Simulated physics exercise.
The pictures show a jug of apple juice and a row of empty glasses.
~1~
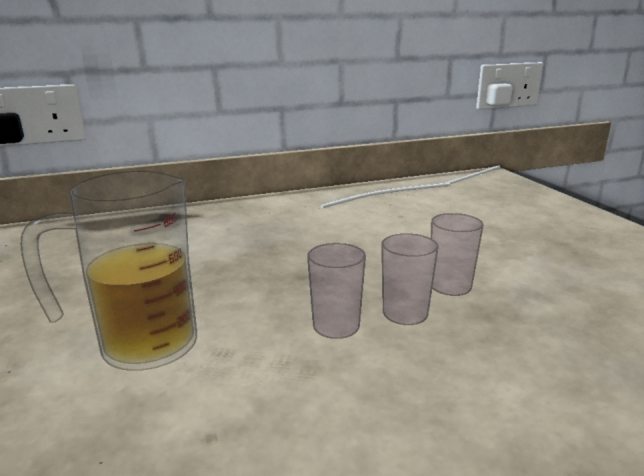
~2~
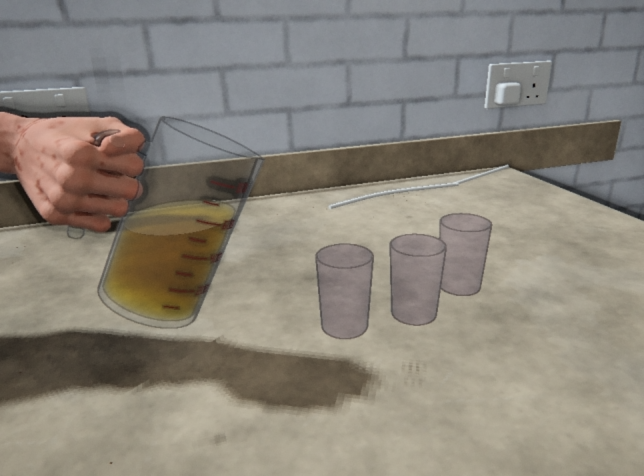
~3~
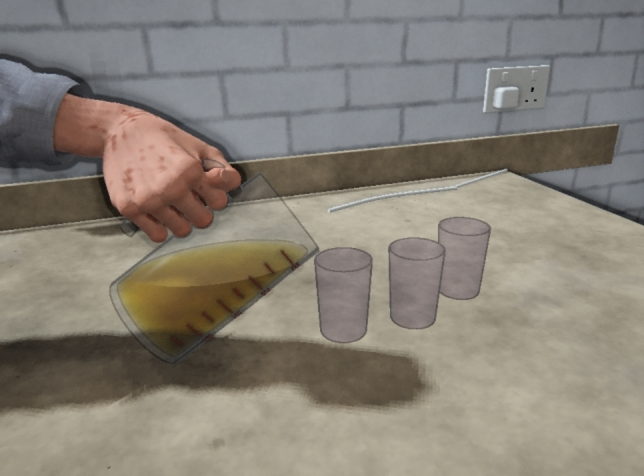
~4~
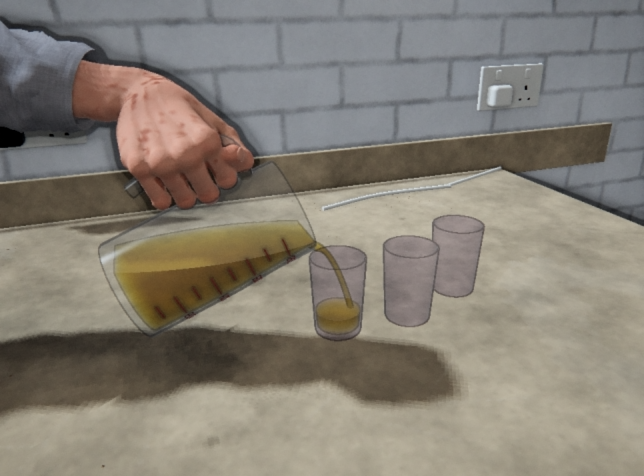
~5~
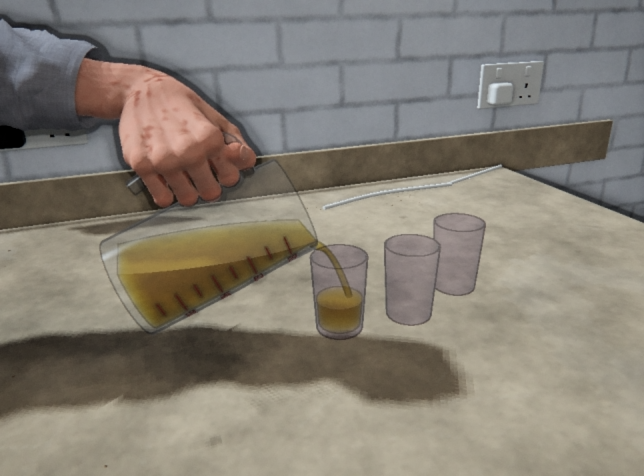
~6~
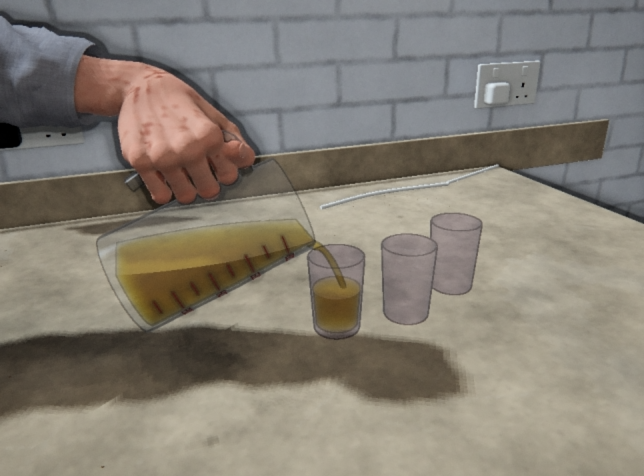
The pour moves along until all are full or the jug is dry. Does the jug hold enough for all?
It goes round.
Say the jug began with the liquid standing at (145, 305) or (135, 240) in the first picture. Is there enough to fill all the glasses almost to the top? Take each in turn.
As listed: Runs out, goes round.
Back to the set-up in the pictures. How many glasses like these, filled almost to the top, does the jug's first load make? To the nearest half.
Roughly 4.0 servings.
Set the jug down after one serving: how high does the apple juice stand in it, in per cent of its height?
Close to 40 %.
Shortly, the first is about three quarters full.
Then, the first is done and the jug has about three quarters of its load.
At the finish, all three are full and about a quarter of the apple juice is over.
